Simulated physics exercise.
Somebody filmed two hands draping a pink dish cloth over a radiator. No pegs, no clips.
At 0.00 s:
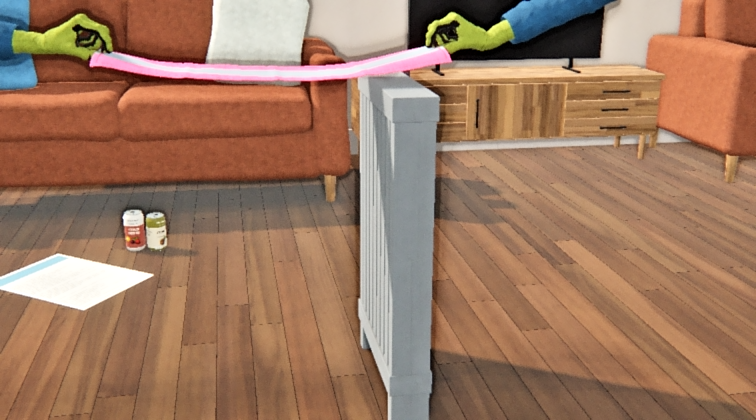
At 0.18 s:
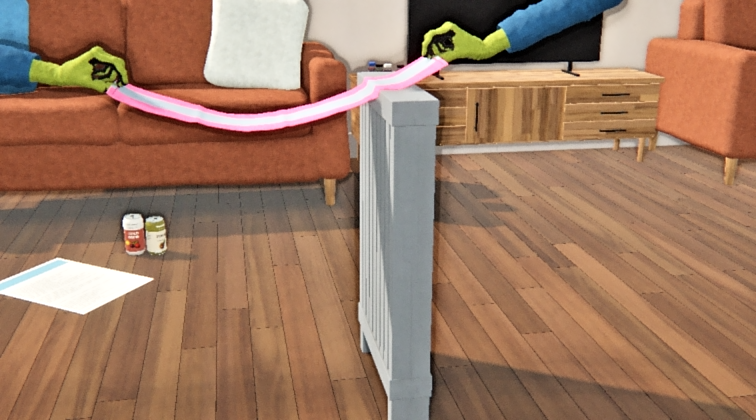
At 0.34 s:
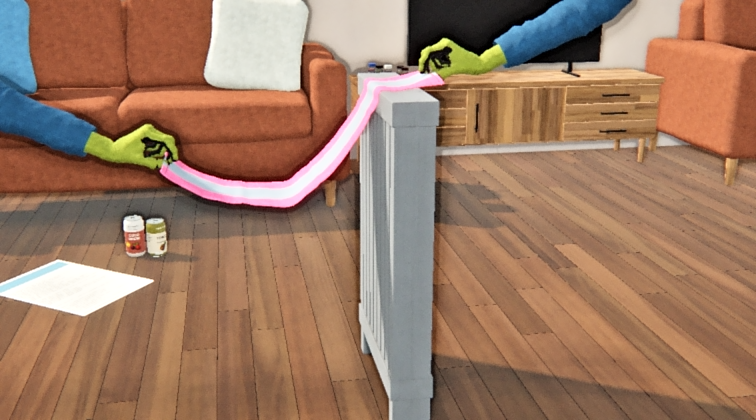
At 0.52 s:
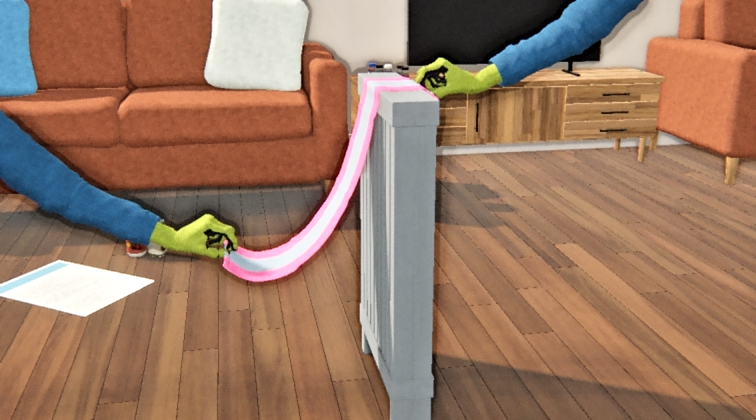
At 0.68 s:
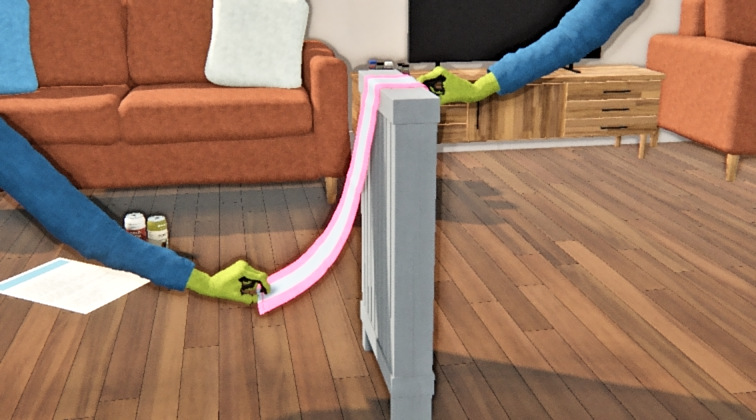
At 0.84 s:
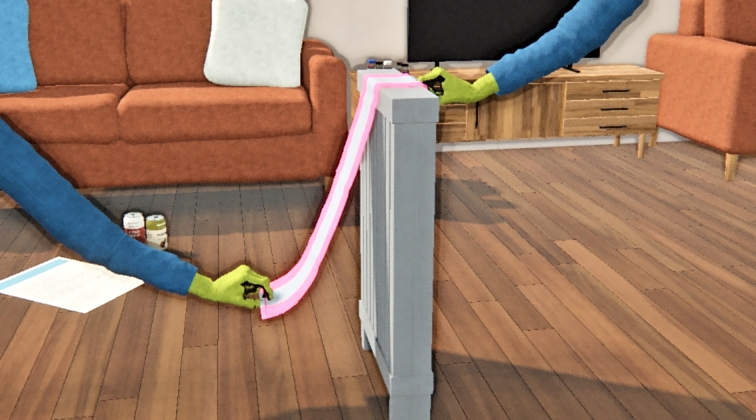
The clip opens with two green hands stretching a pink-edged strip of cloth almost level above an upright gray slatted panel. The left hand sweeps down and inward, making the cloth sag, while the right hand lowers slightly beside the panel's top. The cloth bends over the top edge, with most of its length on the left, both hands still gripping it.
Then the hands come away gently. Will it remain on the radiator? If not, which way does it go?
As it turns out, the pink dish cloth falls on the left side.
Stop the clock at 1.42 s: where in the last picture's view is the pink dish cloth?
At about (341, 383).
After 1.20 s, dish cloth clear of the top and falling near (340, 296).
After 1.42 s, dish cloth in a heap on the floor near (341, 383).
At rest, dish cloth in a heap on the floor near (341, 385). The pink dish cloth drops leftwards.
